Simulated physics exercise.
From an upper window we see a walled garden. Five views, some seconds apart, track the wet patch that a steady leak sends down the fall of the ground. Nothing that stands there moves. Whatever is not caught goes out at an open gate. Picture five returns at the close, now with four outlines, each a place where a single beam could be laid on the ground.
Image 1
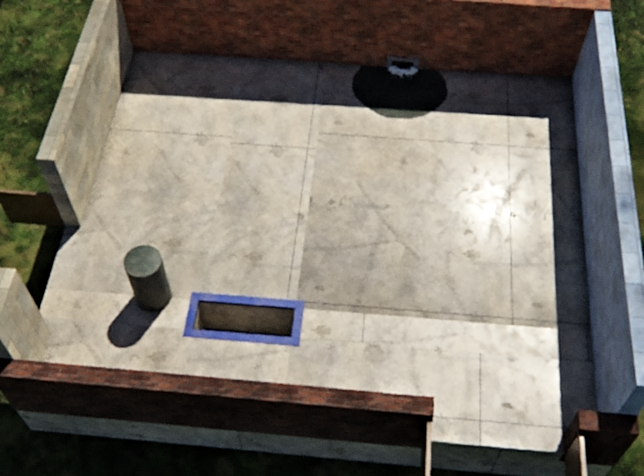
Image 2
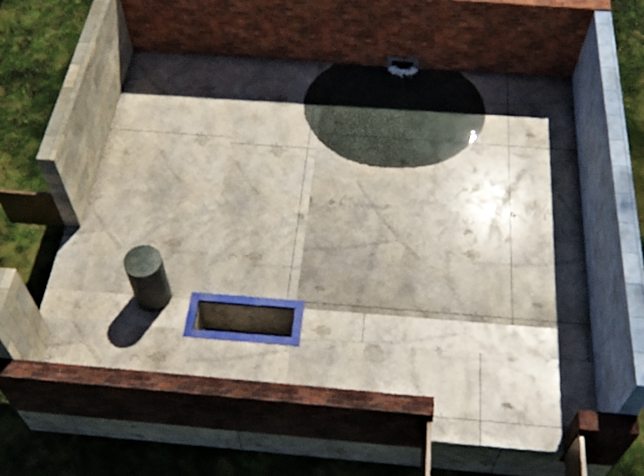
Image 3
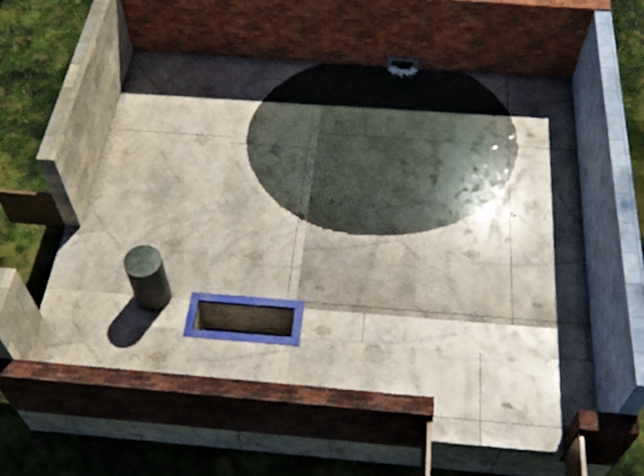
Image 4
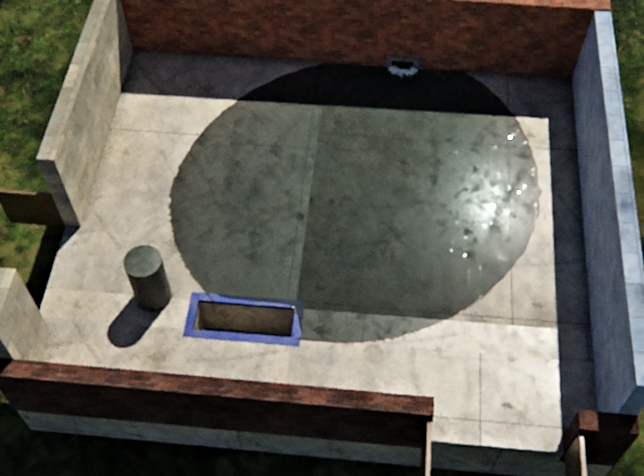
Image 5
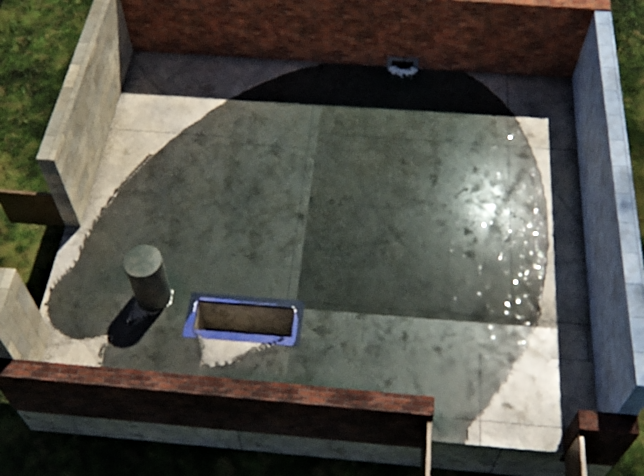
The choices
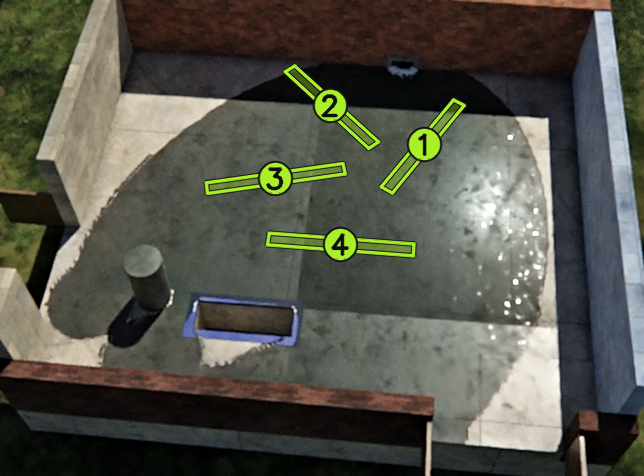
At the start, a small dark wet patch lies beneath an outlet by the brick back wall of a walled yard. Water spreads forward across the pale paving in a widening oval, reaching the blue-edged gully, then wraps around it and the green post at left, covering most of the floor.
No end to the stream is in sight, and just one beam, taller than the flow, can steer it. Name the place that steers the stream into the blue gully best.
It is 1.
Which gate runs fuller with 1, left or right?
The left gate.
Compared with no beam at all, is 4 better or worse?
It is worse.
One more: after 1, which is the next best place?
That is place 3.
In lime, 1 from (386, 189) to (458, 102); 2 from (290, 68) to (373, 145); 3 from (206, 188) to (344, 168); 4 from (268, 238) to (413, 249).
If 1 is chosen, about 62 % of the stream goes into the blue gully, about 37 % out by the gates.
If 2 is chosen, about 25 % of the stream goes into the blue gully, about 75 % out by the gates.
If 3 is chosen, about 45 % of the stream goes into the blue gully, about 55 % out by the gates.
If 4 is chosen, about 32 % of the stream goes into the blue gully, about 68 % out by the gates.
